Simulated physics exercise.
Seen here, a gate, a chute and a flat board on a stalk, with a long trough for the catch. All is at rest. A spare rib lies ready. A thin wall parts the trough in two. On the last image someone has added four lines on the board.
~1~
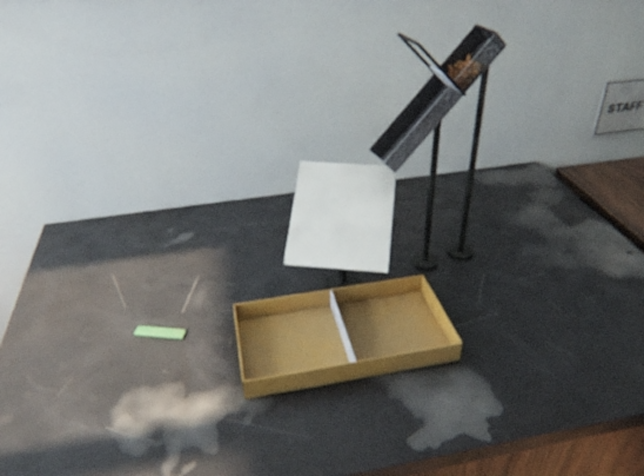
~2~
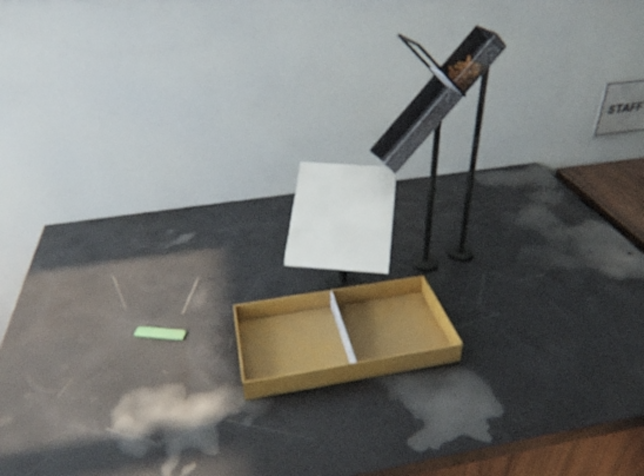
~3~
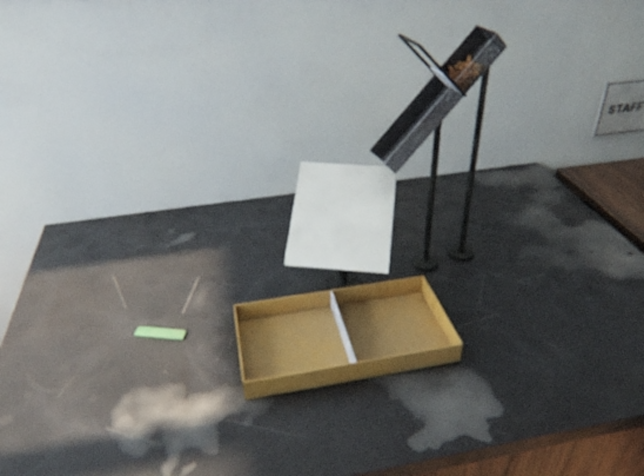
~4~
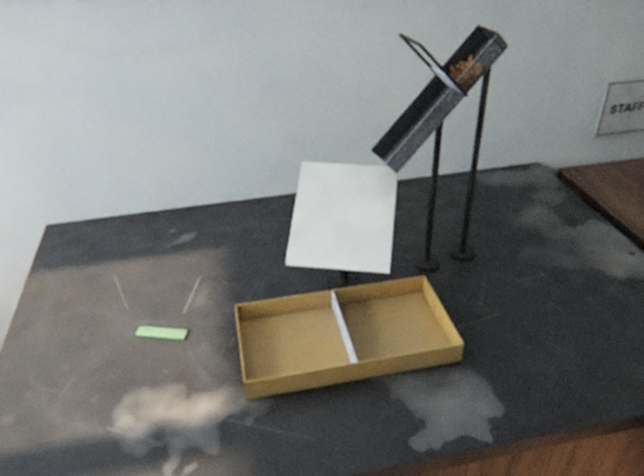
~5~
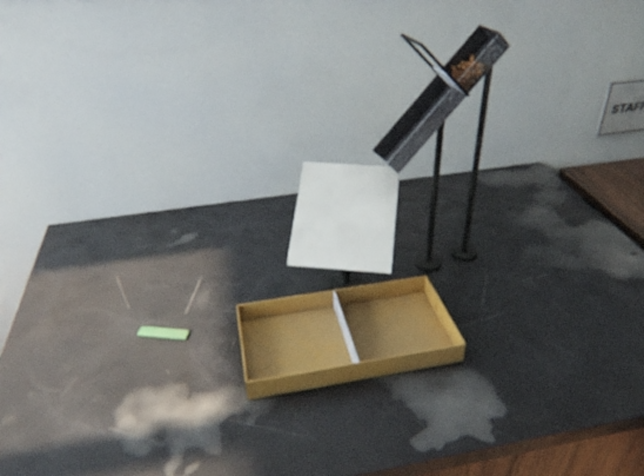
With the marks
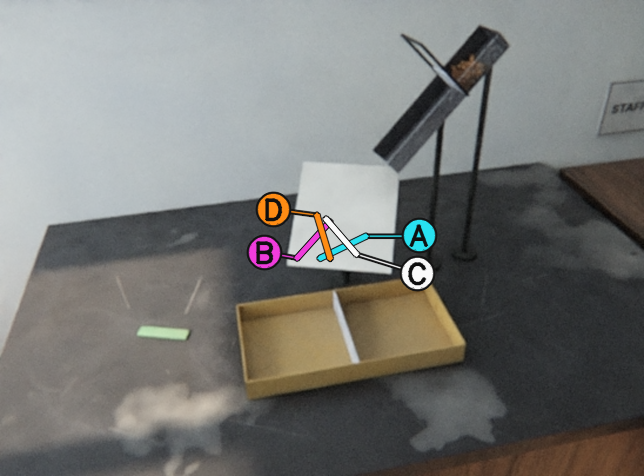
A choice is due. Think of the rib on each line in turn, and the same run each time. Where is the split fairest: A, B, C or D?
Line D does it best.
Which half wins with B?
The left half.
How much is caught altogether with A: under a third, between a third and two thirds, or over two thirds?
Line A gives over two thirds.
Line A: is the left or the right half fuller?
The left half.
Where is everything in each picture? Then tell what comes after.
In the first frame, load behind the gate at (462, 72), cereal balls; lip of the chute at (388, 166), sloping fairly steeply.
In the second frame, middle of the board at (342, 214), tilted fairly steeply; middle of its low edge at (335, 269); of its high edge at (348, 164).
In the third frame, front corners of the trough at (244, 382) and (462, 344); front end of its middle wall at (356, 363); gate still shut at (441, 74).
In the fourth frame, middle of the load at (463, 73); lip at (389, 167).
In the fifth frame, middle of the load at (465, 73); lip at (391, 167).
On the marked copy, line A from (365, 236) to (320, 258); line B from (329, 221) to (297, 258); line C from (326, 218) to (356, 254); line D from (316, 215) to (330, 258).
For line A, of what is caught, nearly all in the left half, a small part in the right.
For line B, of what is caught, nearly all in the left half, a small part in the right.
For line C, of what is caught, a small part in the left half, most in the right.
For line D, of what is caught, about two thirds in the left half, about a third in the right.
